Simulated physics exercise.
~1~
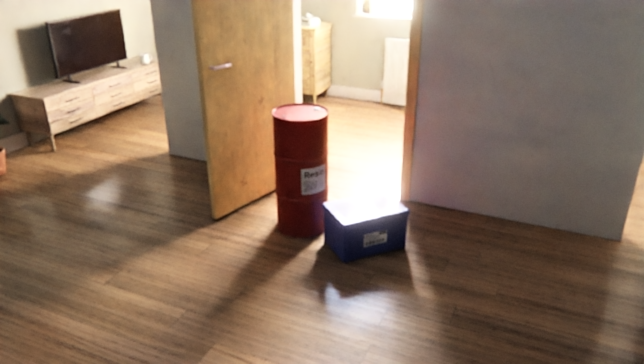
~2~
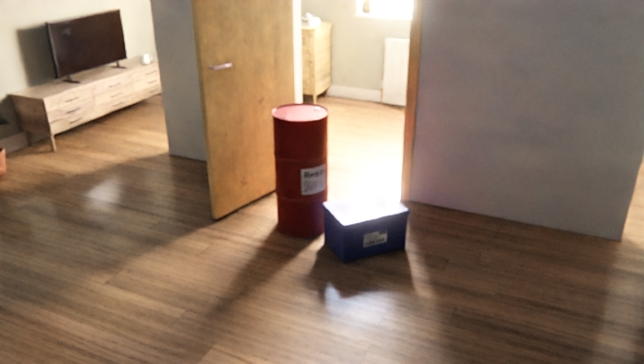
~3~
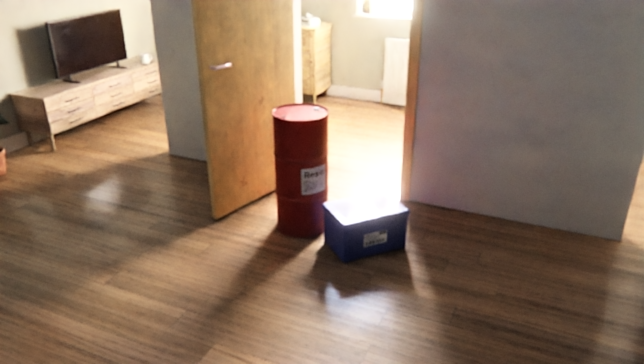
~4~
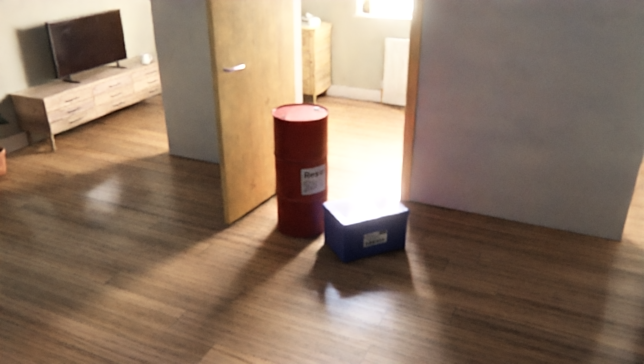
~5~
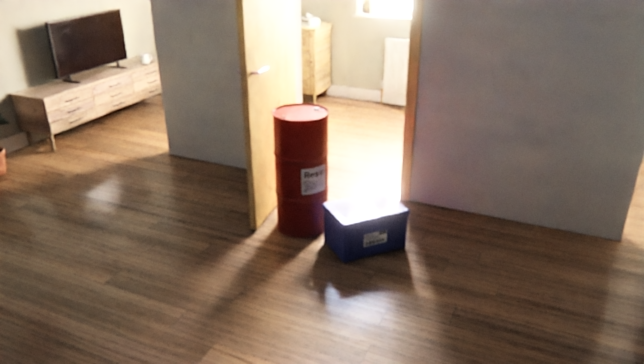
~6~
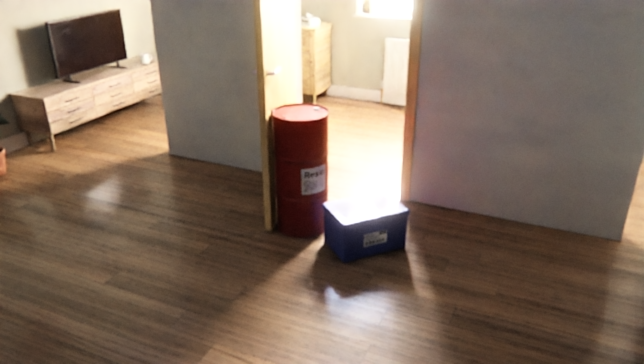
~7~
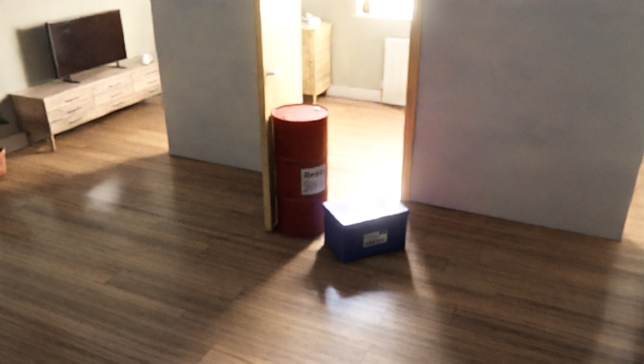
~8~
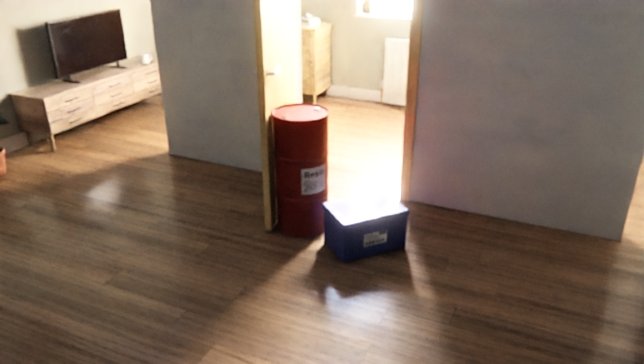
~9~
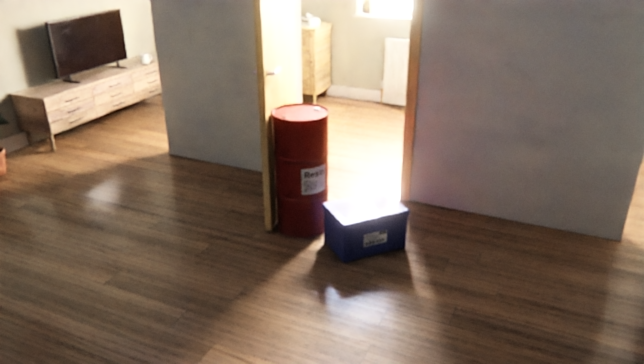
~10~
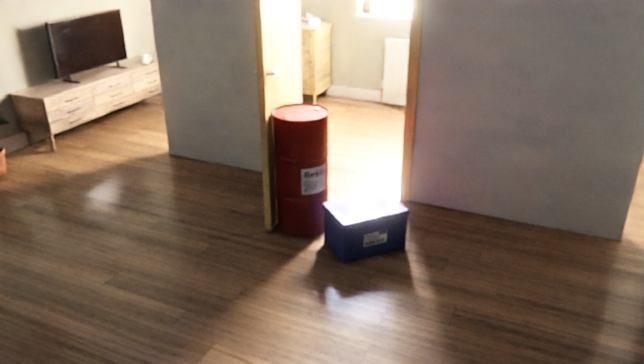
A wooden door swings from wide open toward its frame, narrowing until it is seen nearly edge-on, and stops beside a red drum in the doorway, still open. The drum and the blue tote next to it on the wood floor stay where they are.
